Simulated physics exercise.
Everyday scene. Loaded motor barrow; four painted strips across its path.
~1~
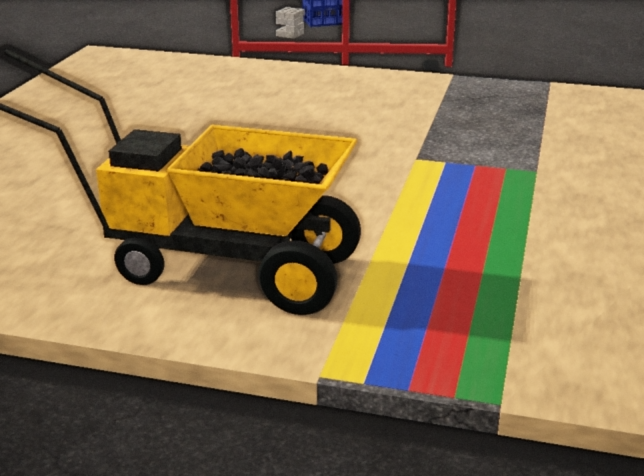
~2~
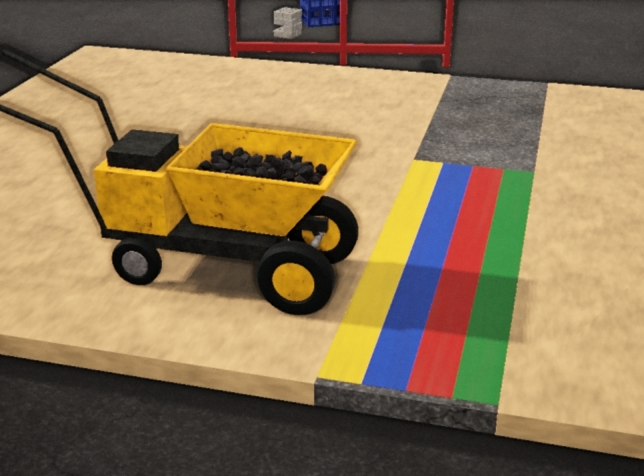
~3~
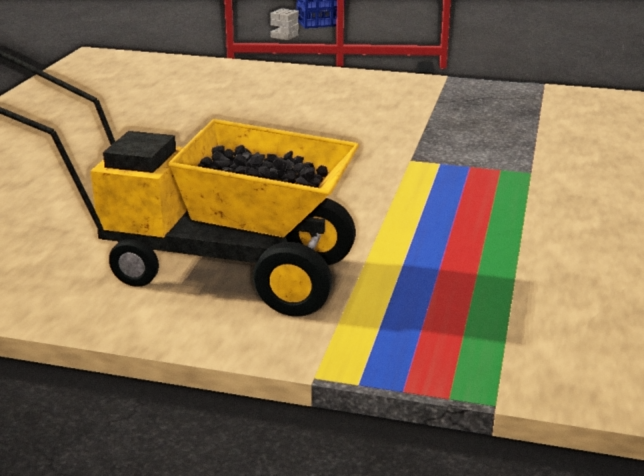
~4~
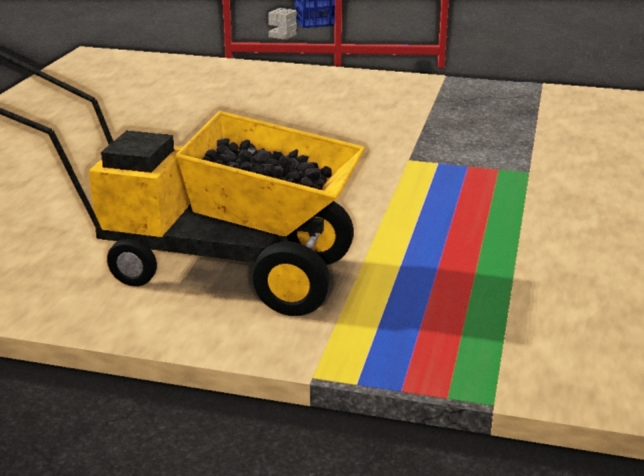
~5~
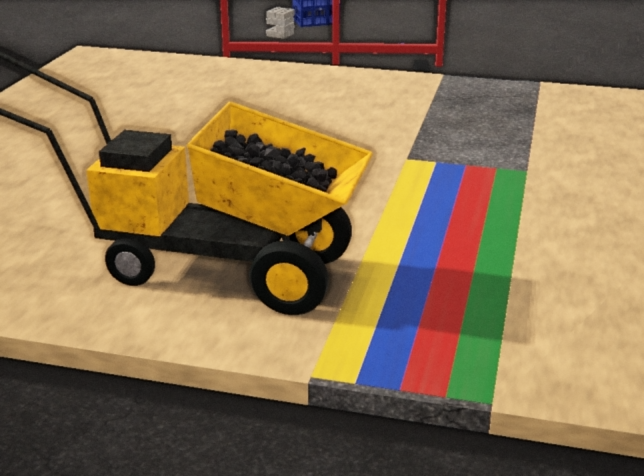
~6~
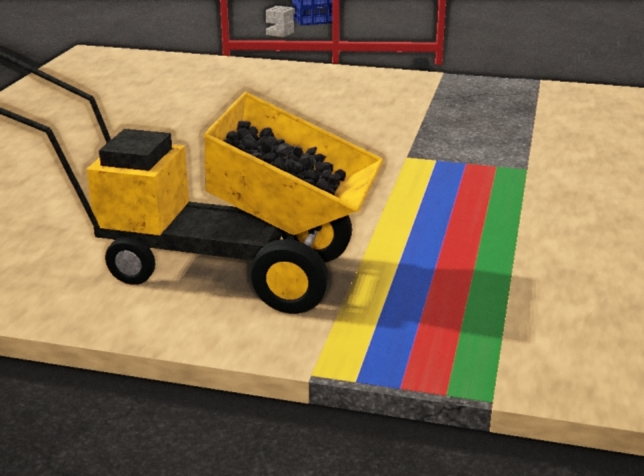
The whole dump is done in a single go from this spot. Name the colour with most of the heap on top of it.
Red.
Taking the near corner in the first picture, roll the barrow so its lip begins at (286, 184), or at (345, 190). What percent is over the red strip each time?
20 %, then 40 %.
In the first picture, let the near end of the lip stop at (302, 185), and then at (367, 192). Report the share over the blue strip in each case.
30 % and 0 %, in that order.
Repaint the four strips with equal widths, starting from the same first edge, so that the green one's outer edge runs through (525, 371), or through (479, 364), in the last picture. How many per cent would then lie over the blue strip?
The first case gives around 30 %, the second around 10 %.
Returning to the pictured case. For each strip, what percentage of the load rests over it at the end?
Yellow strip: 0 %, blue strip: 20 %, red strip: 35 %, green strip: 20 %.
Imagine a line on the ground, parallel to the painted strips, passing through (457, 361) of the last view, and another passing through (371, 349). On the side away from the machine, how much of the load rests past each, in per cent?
Estimate: 30 %, then 80 %.
Soon, skip tipped steeply; all in the skip.
A while on, skip tipped right over; most in the skip; a small part over the blue strip; a small part over the red strip; a stray few over the green strip.
Towards the end, skip tipped right over; about a quarter in the skip; about a quarter over the blue strip; about a third over the red strip; about a quarter over the green strip; a small part off the paint.
Finally, skip tipped right over; a small part in the skip; none over the yellow strip; about a quarter over the blue strip; about a third over the red strip; about a quarter over the green strip; a small part off the paint.
